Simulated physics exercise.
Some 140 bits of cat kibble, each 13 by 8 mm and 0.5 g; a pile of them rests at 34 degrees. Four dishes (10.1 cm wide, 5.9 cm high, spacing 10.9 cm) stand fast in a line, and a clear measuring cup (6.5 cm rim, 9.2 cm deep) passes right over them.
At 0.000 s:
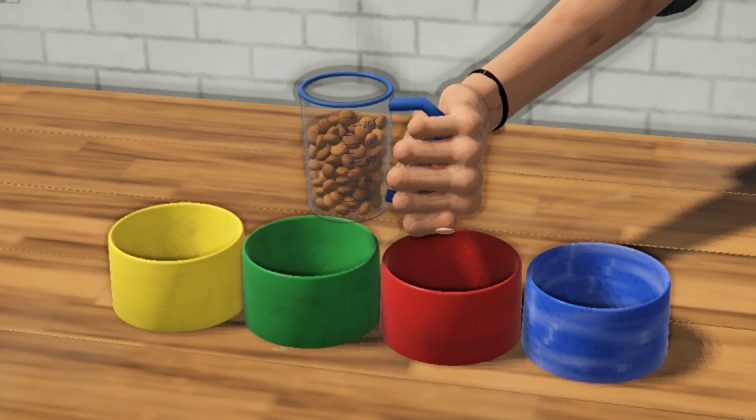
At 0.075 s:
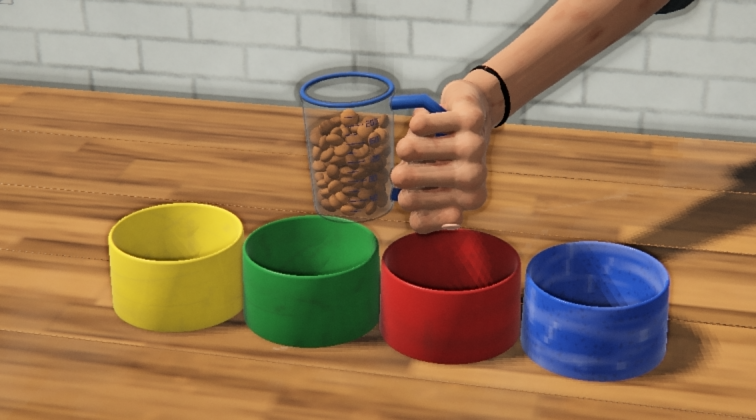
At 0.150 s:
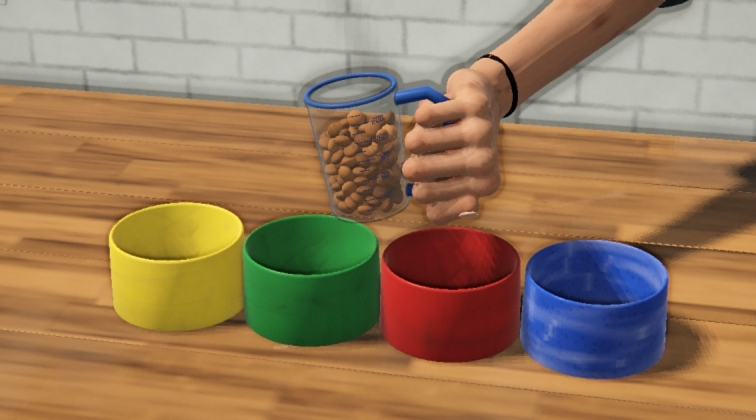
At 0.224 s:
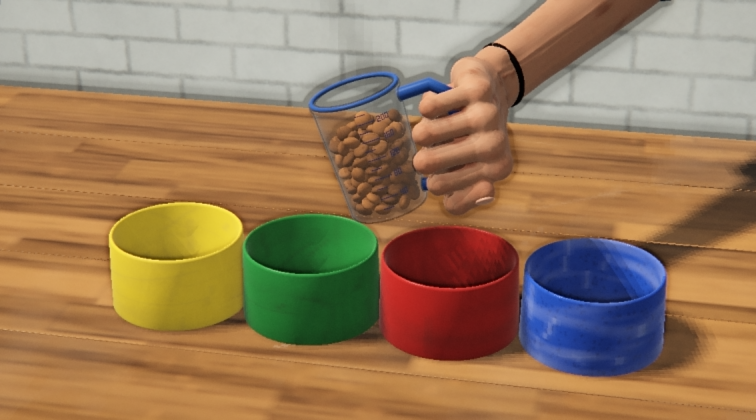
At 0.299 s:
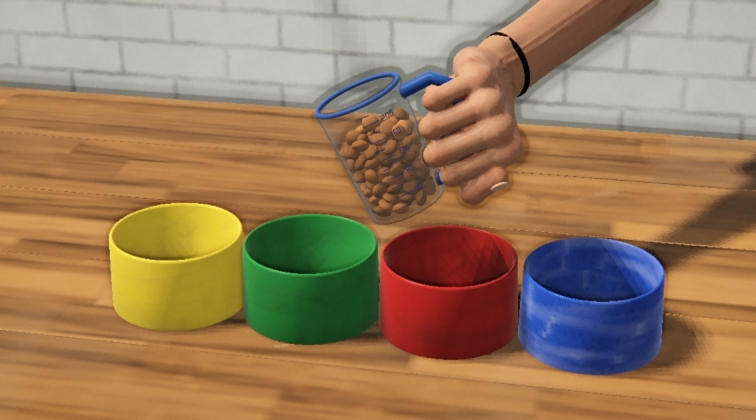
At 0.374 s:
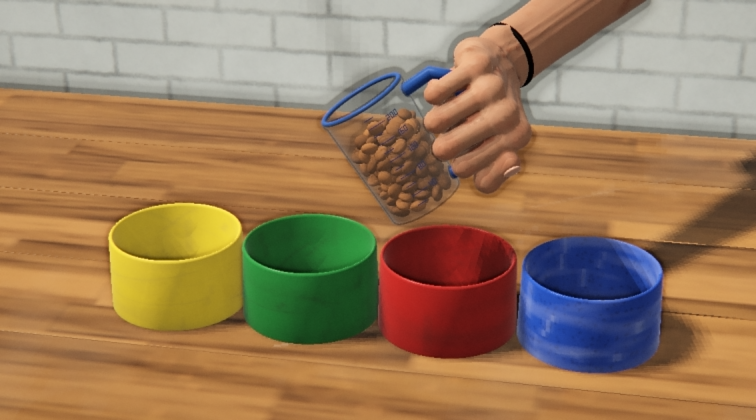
On a wooden tabletop, a hand held a clear cup of brown kibble above a row of yellow, green, red and blue bowls, then moved it slightly right while tilting it to the left.
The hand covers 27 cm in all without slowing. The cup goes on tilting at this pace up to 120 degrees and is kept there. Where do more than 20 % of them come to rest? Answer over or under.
Red over, blue under, green under, yellow under, counter under.
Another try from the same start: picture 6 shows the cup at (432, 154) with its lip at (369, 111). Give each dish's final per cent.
Red 0; blue 100; green 0; yellow 0.
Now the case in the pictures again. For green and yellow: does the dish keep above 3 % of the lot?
Green no, yellow no.
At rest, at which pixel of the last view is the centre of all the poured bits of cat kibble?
Around (460, 306).
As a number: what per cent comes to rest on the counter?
About 5 per cent.
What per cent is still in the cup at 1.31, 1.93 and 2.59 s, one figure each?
In turn: 65, 0, 0.
Then, at 1.31 s, tilt 120 degrees; cup holds 65 %, red 35 %.
After 1.93 s, tilt 120 degrees; cup holds 0 %, red 85 %, blue 10 %.
After 2.59 s, tilt 120 degrees; cup holds 0 %, red 85 %, blue 10 %.
By 2.9 s all is still; red 85 %, blue 10 %, green 0 %, yellow 0 %, counter 5 %.
